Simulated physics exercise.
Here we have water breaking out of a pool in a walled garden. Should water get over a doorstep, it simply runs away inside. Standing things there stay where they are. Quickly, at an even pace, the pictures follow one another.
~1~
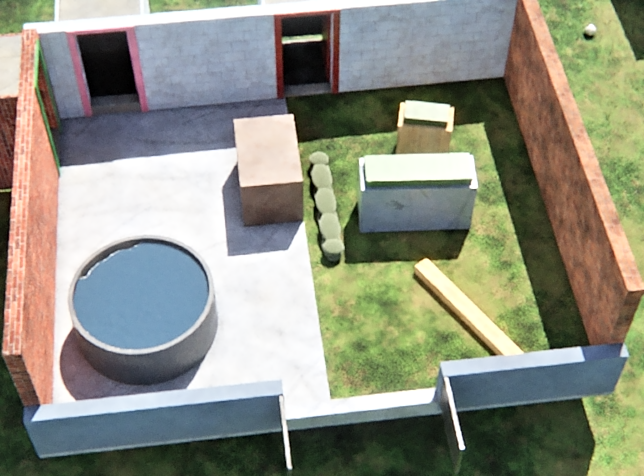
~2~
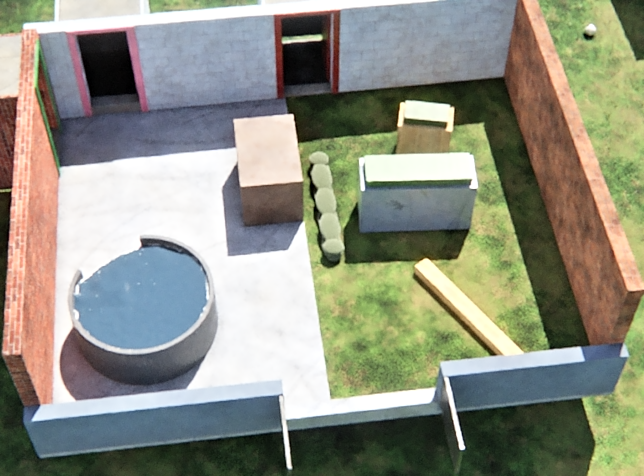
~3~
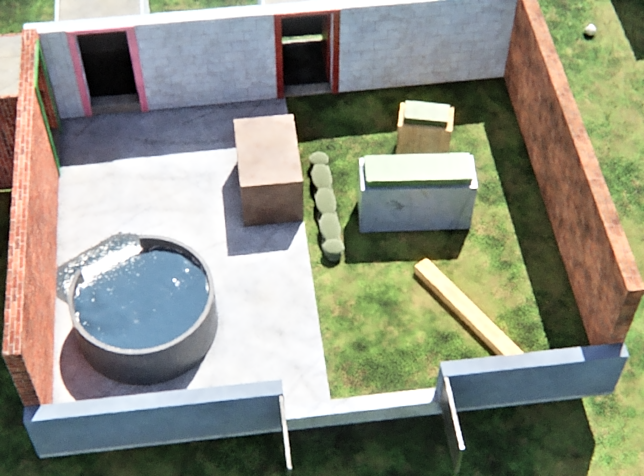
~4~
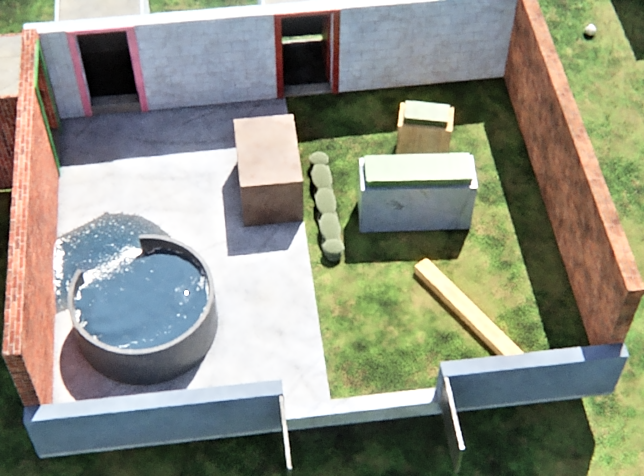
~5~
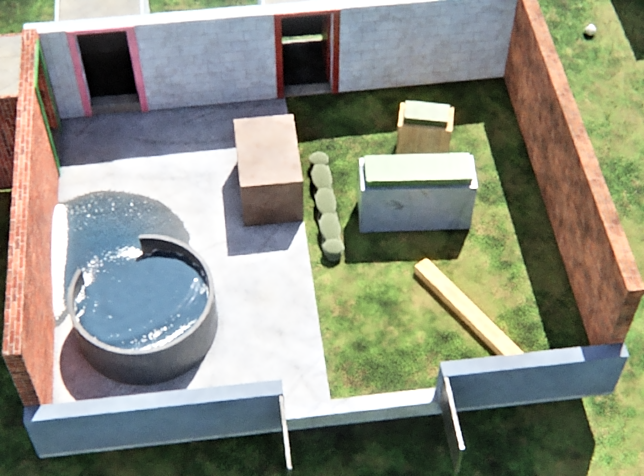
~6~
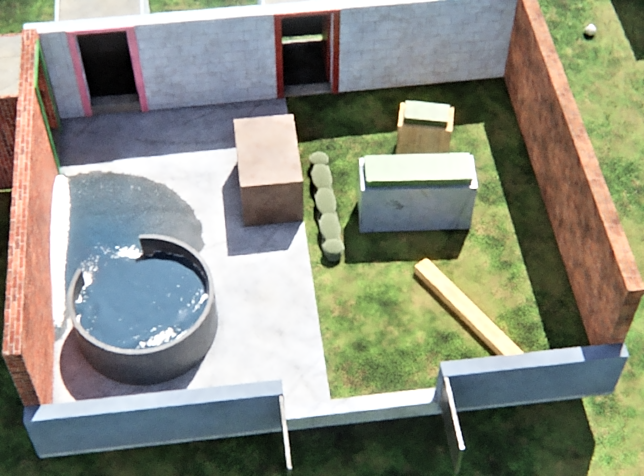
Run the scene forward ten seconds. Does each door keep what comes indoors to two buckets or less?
The pink door lets more through; the red door lets more through; the green door lets more through.
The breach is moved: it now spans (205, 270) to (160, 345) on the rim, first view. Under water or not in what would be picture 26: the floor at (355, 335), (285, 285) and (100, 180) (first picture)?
Taking each in turn, they come out watered, watered, kept dry.
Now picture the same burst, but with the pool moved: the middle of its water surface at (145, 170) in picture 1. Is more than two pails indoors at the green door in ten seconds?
Going door by door, the green door tops the mark.
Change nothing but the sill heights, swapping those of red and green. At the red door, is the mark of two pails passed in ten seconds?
In that case the red one comes in under the cap, I reckon.
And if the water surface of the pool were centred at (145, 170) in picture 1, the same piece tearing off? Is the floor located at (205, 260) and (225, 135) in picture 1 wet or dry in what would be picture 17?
Bone-dry, soaked.
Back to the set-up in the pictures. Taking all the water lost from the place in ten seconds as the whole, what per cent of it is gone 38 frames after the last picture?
Near 80 in a hundred.
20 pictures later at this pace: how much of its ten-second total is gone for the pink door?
I get 95 per cent.
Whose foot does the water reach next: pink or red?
The pink one.
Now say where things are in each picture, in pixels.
The first picture shows the pool at (142, 295) is whole and still.
In the second picture, the front is at a hidden place, out from the gap on the pool's far side.
In the third picture, water pours out on the pool's far side and has run to (57, 273).
In the fourth picture, water pours out on the pool's far side and has run to (102, 220).
In the fifth picture, the front is at (59, 205), out from the gap on the pool's far side.
In the sixth picture, water pours out on the pool's far side and has run to (60, 176).
A moment on, water covers 20 % of the floor; the pink door wet at the sill, nothing in, the red door not reached, the green door wet at the sill, nothing in.
Next, water covers 25 % of the floor; the pink door over two buckets in, the red door not reached, the green door wet at the sill, nothing in.
Then, water covers 35 % of the floor; the pink door far over two buckets in, the red door wet at the sill, nothing in, the green door over two buckets in.
Later, water covers 60 % of the floor; the pink door far over two buckets in, the red door under two buckets in, the green door over two buckets in.
In the end, water covers 80 % of the floor; the pink door far over two buckets in, the red door over two buckets in, the green door over two buckets in.
